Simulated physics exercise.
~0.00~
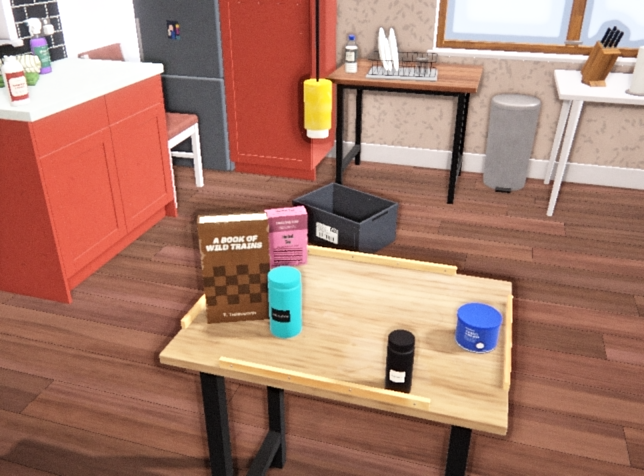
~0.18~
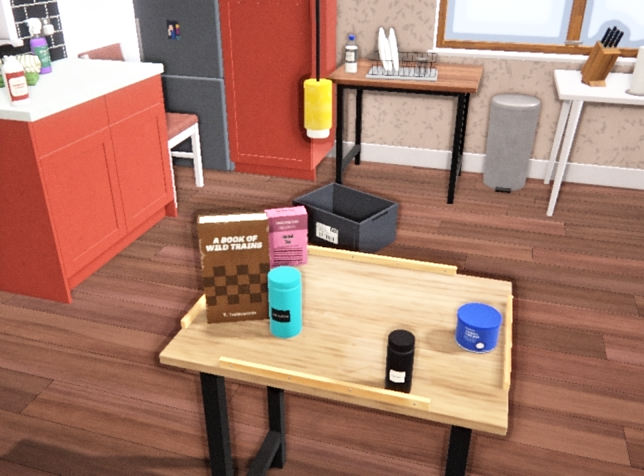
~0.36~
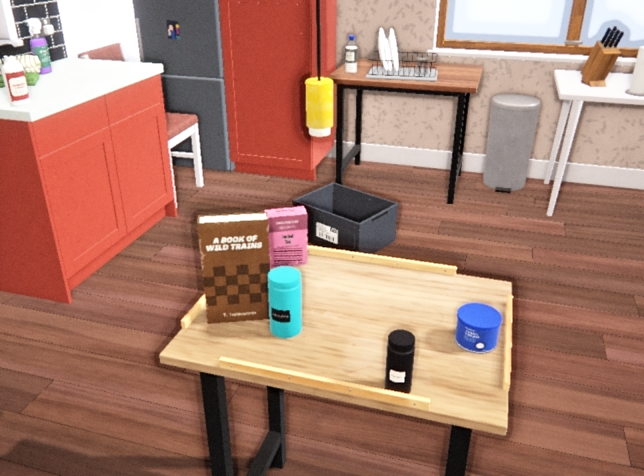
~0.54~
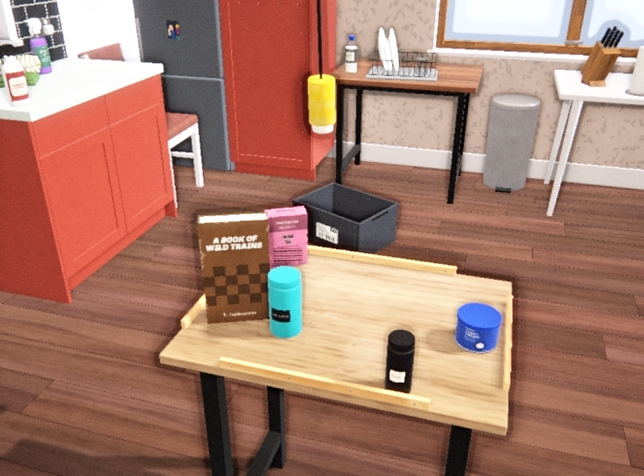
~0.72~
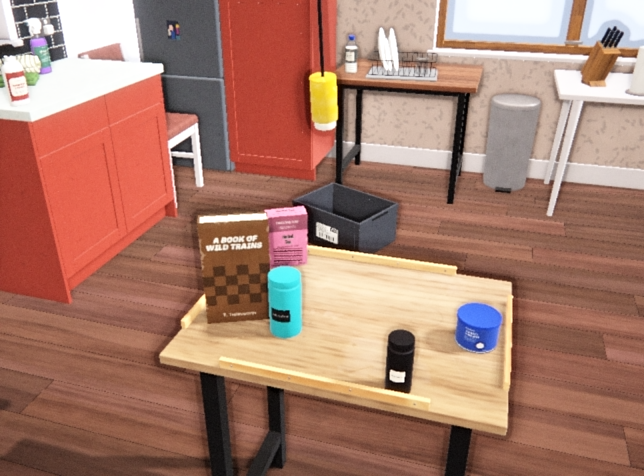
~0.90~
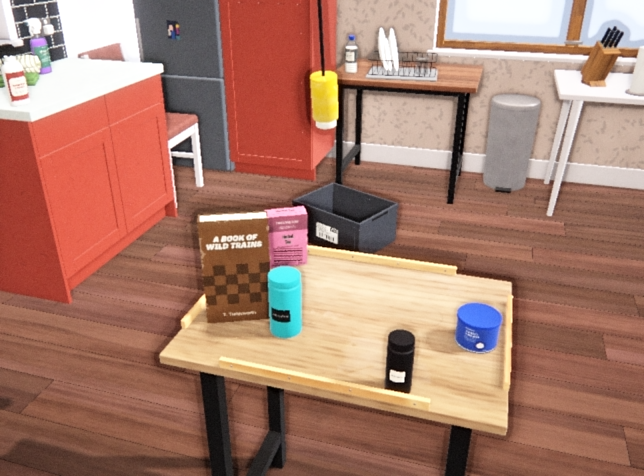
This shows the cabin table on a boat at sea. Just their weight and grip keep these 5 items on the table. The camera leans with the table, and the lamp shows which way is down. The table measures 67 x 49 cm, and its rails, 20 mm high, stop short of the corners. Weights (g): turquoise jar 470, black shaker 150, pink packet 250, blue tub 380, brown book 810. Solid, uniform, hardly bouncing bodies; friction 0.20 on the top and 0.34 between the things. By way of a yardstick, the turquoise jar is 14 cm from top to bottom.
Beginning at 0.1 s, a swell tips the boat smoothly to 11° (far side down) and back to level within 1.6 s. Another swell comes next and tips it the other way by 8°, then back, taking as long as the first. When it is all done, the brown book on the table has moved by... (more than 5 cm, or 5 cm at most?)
More than that amount.
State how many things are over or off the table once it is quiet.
That makes 1.
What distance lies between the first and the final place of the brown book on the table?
Net distance near 20 cm.
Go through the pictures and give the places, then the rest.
The first picture shows boat level; brown book (237, 269); turquoise jar (285, 302).
The second picture shows boat level; pink packet (286, 238); blue tub (478, 328).
The third picture shows boat heeled 3°, far side down; turquoise jar (285, 302); black shaker (400, 363).
The fourth picture shows boat heeled 6°, far side down; pink packet (286, 238); blue tub (478, 328).
The fifth picture shows boat heeled 10°, far side down; turquoise jar (285, 302); black shaker (400, 363).
The sixth picture shows boat heeled 11°, far side down; brown book (237, 269); pink packet (286, 238).
After 1.30 s, boat heeled 6°, far side down; brown book 43° off its base near (237, 258).
After 1.40 s, boat heeled 3°, far side down; brown book on its side near (239, 272).
In the end (3.8 s), toppled on the table, brown book; the other 4 under 5 cm from the start. In the last view, brown book near (246, 265).
